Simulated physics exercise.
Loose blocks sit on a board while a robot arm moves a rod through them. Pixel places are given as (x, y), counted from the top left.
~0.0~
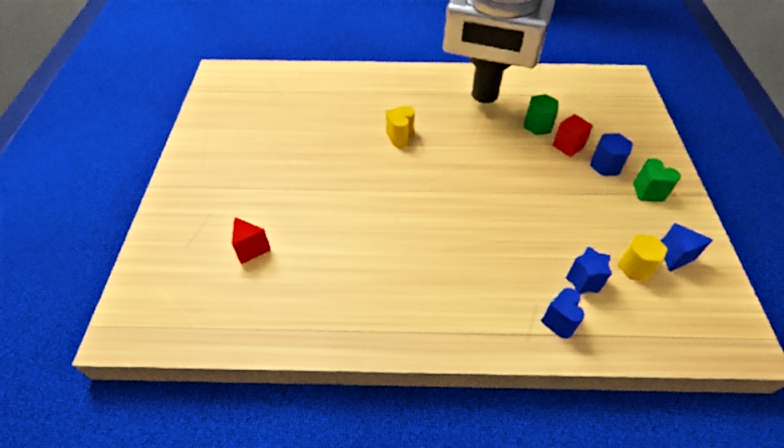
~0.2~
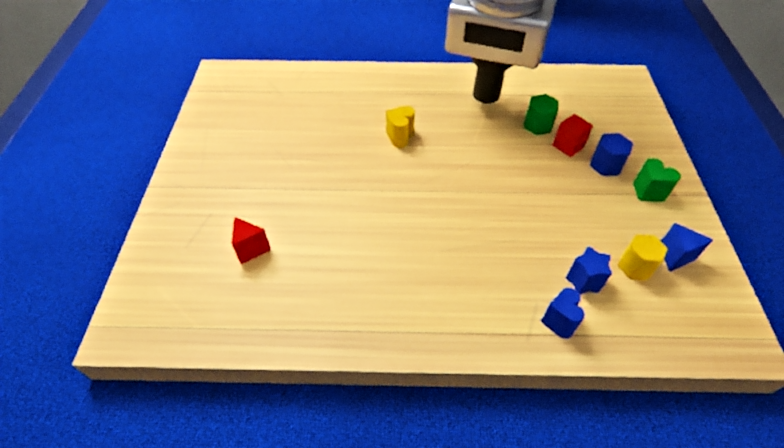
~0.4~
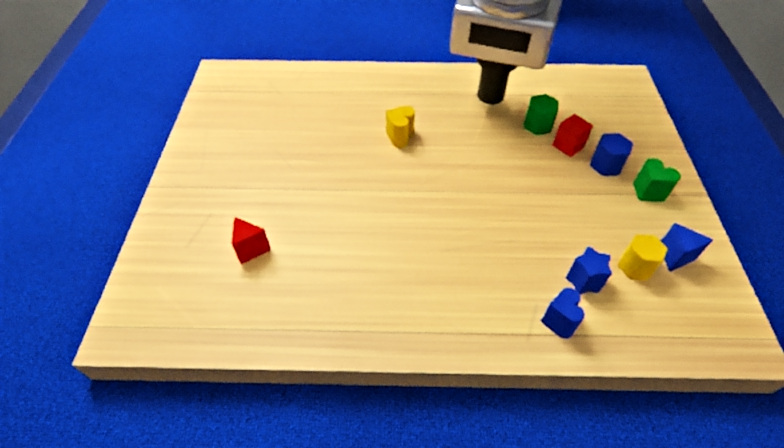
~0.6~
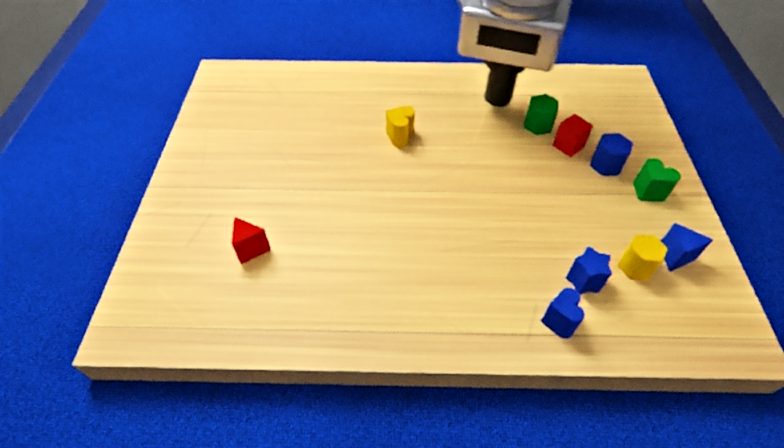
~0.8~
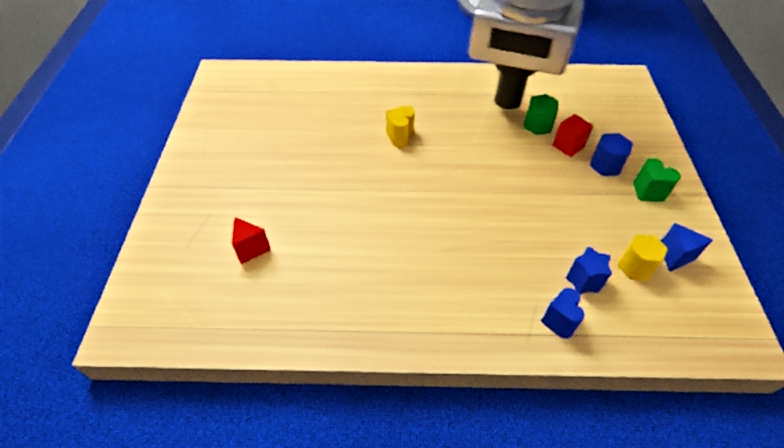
A robot arm moves its dark rod slightly right toward the green block, touching nothing.
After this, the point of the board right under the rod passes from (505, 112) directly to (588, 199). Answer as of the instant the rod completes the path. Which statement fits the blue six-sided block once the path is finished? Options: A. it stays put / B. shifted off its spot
I choose A.
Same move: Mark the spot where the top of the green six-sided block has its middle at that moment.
Around pixel (563, 109).
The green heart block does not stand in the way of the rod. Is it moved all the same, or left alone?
That block will keep its spot.
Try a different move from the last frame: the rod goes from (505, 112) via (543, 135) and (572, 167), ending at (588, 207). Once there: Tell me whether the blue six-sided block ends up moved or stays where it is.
The blue six-sided block will not stay where it is.
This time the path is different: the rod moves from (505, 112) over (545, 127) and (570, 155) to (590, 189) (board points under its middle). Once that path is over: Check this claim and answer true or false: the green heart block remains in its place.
False
The first path, step by step. One third of the way, rod (534, 128); green six-sided block (562, 109), turned 25° anticlockwise; red square piece (580, 125).
Two thirds of the way, rod (562, 157); green six-sided block (563, 109), turned 30° anticlockwise; red square piece (581, 125).
At the end, rod (593, 188); green six-sided block (563, 109), turned 30° anticlockwise; red square piece (581, 125); blue six-sided block in place; green heart block in place.
